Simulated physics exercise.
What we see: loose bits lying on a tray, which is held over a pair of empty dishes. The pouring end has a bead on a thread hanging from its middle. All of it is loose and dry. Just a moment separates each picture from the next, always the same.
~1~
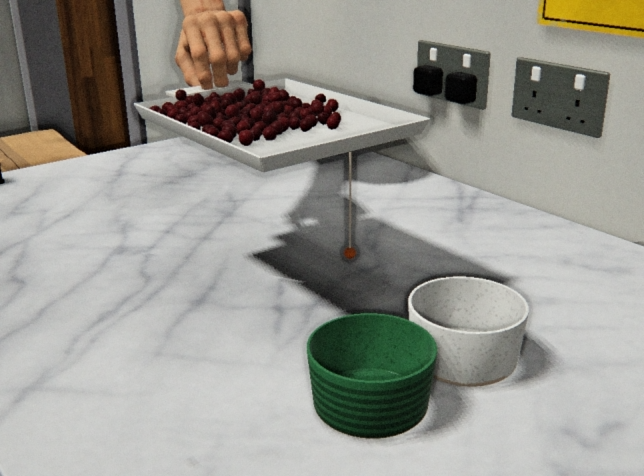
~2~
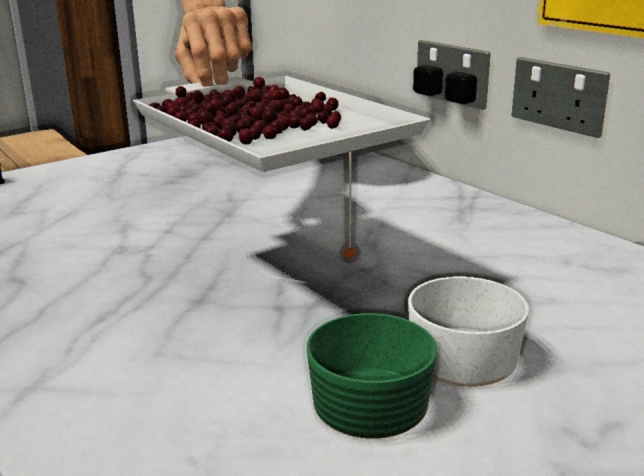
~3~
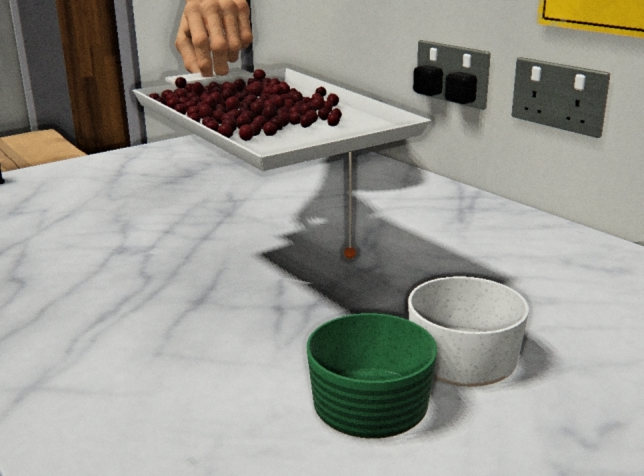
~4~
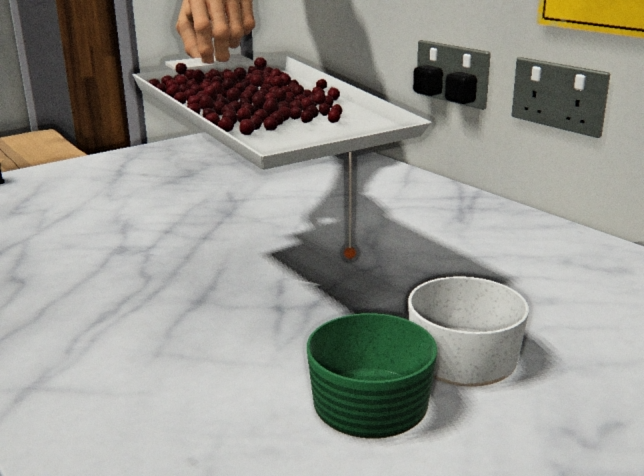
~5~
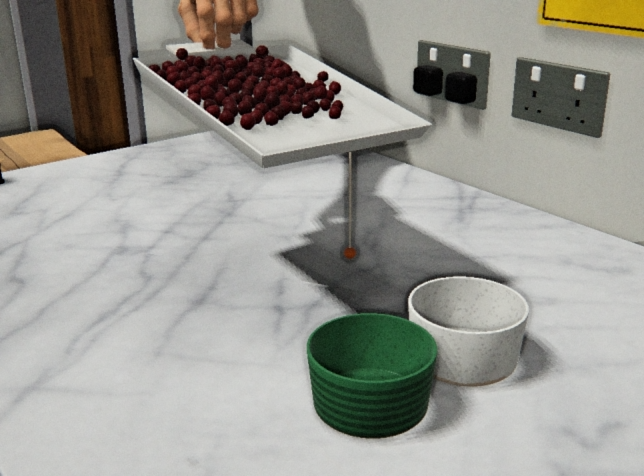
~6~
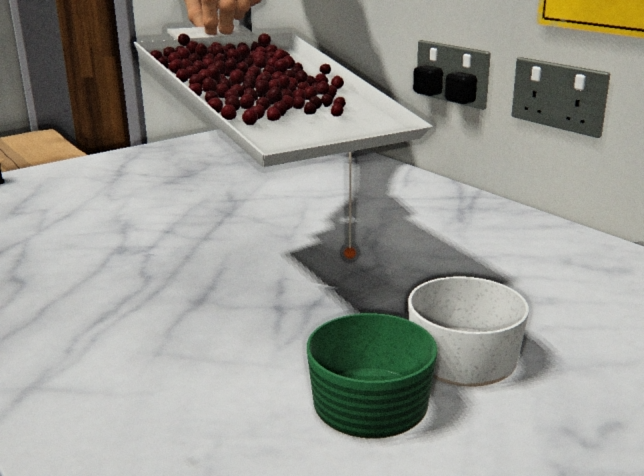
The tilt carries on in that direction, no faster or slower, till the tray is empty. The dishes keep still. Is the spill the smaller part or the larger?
Most of what falls will come down outside the dishes.
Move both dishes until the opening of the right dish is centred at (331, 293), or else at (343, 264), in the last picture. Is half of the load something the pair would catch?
Placing 1: A minority of it. Placing 2: A minority of it.
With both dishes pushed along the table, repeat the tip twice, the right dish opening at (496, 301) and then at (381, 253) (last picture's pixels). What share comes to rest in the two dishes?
Trial 1: 0 percent; trial 2: 10 percent.
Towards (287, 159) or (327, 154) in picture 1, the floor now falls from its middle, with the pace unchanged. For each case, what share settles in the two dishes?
For the first aim it is 0 in a hundred, for the second 0 in a hundred.
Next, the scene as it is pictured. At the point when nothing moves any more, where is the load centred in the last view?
Once it all stops, the middle lies near (431, 313).
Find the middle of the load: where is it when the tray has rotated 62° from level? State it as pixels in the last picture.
(371, 118).
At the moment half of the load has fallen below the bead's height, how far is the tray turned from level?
That happens at close to 85 degrees.
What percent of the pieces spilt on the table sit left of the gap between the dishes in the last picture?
It amounts to some 50 percent.
Soon after the last picture, tray tipped steeply; most on the tray; a small part outside both; a small part in the air.
A little later, tray tipped past a quarter turn; a stray few in the left dish; a stray few in the right dish; nearly all outside both; a small part in the air.
Later still, tray tipped past a quarter turn; a stray few in the left dish; a stray few in the right dish; nearly all outside both.
At rest, tray tipped past a quarter turn; a stray few in the left dish; a stray few in the right dish; nearly all outside both.
